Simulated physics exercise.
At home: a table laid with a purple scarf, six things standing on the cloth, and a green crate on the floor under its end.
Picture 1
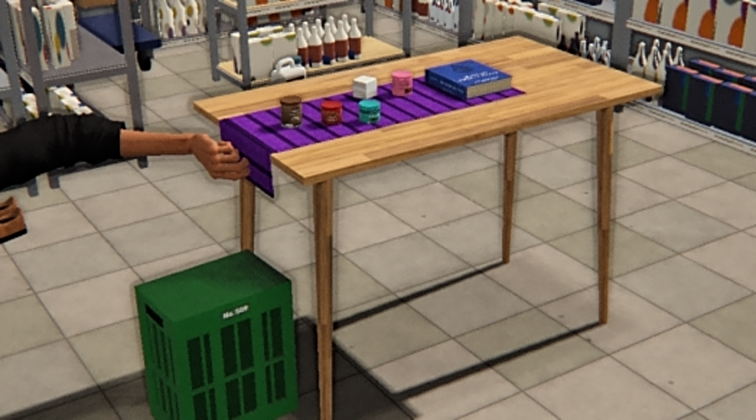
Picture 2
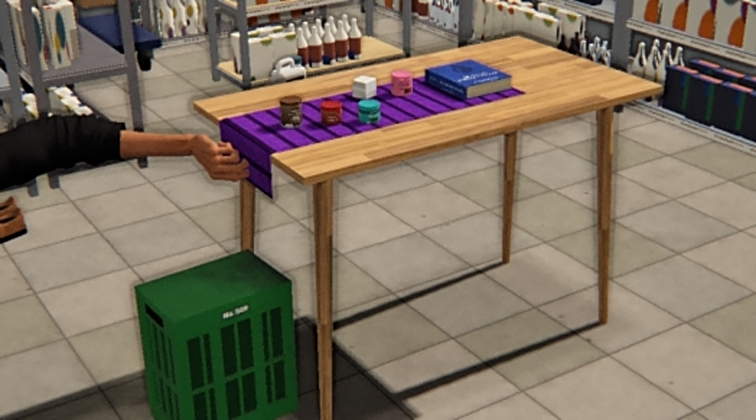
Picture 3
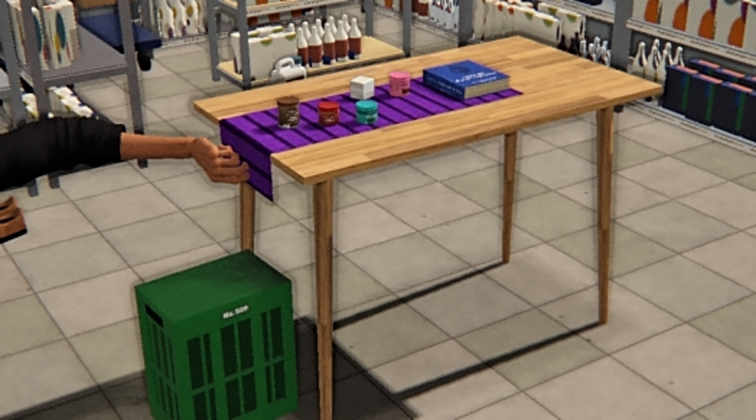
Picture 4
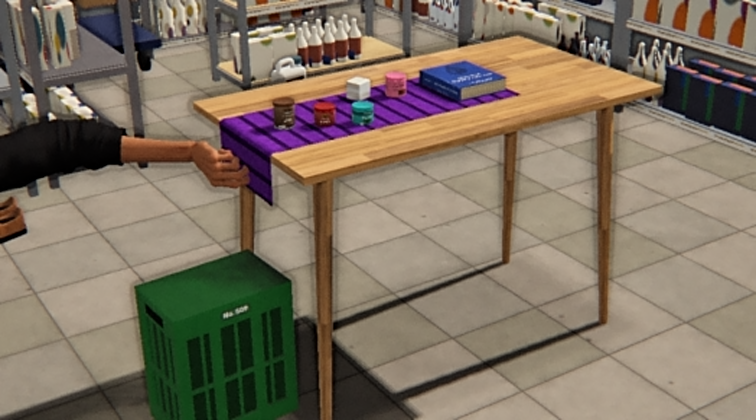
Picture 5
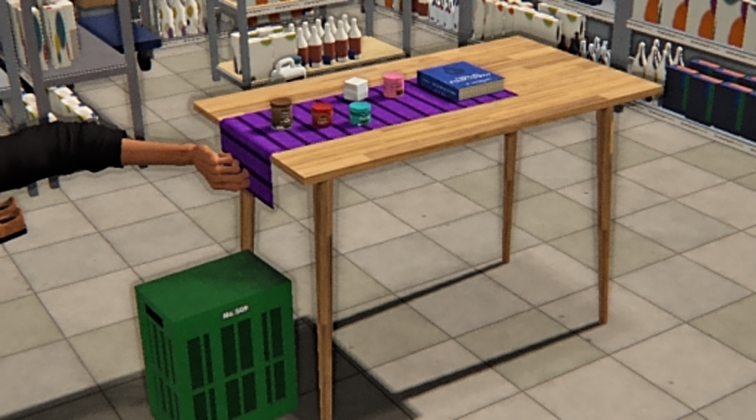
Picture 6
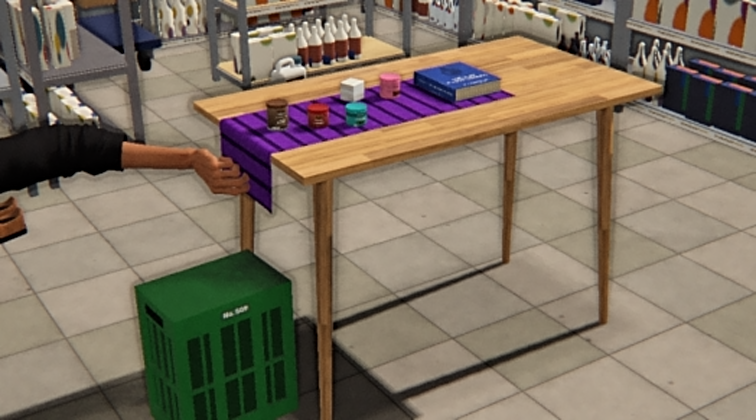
A hand slowly pulls a purple cloth leftward, carrying small containers and a blue book along.
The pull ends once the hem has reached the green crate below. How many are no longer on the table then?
The answer is two.
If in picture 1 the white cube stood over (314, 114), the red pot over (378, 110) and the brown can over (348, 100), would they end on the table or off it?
The white cube falls; the red pot stays on; the brown can holds on.
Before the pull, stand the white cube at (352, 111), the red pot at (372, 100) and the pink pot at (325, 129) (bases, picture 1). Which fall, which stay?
The white cube does not fall, the red pot survives, the pink pot goes over.
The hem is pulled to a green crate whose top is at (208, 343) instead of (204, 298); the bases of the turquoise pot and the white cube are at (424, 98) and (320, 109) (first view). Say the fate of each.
The turquoise pot does not fall; the white cube tumbles off.
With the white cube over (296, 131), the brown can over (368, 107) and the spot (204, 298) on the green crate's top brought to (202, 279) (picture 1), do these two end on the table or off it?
The white cube comes down; the brown can survives.
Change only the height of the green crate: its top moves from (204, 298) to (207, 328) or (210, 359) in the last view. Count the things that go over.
Over the edge go 3 and 4.
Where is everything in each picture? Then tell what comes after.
The first frame shows hem (273, 198); brown can (291, 99); red pot (331, 104); turquoise pot (369, 103); white cube (365, 79); pink pot (402, 74); top of the crate (204, 298).
The second frame shows hem (273, 199); brown can (290, 99).
The third frame shows hem (273, 202); red pot (329, 104).
The fourth frame shows hem (272, 207); turquoise pot (362, 105); top of the crate (204, 298).
The fifth frame shows hem (274, 209); white cube (356, 81).
The sixth frame shows hem (272, 214); brown can (277, 102); red pot (318, 107); turquoise pot (356, 106); white cube (352, 82); pink pot (390, 76).
Soon after, hem near (249, 228); all still up.
After that, hem on the crate; brown can and red pot gone.
In the end, hem on the crate; brown can and red pot gone. Over the edge go two.
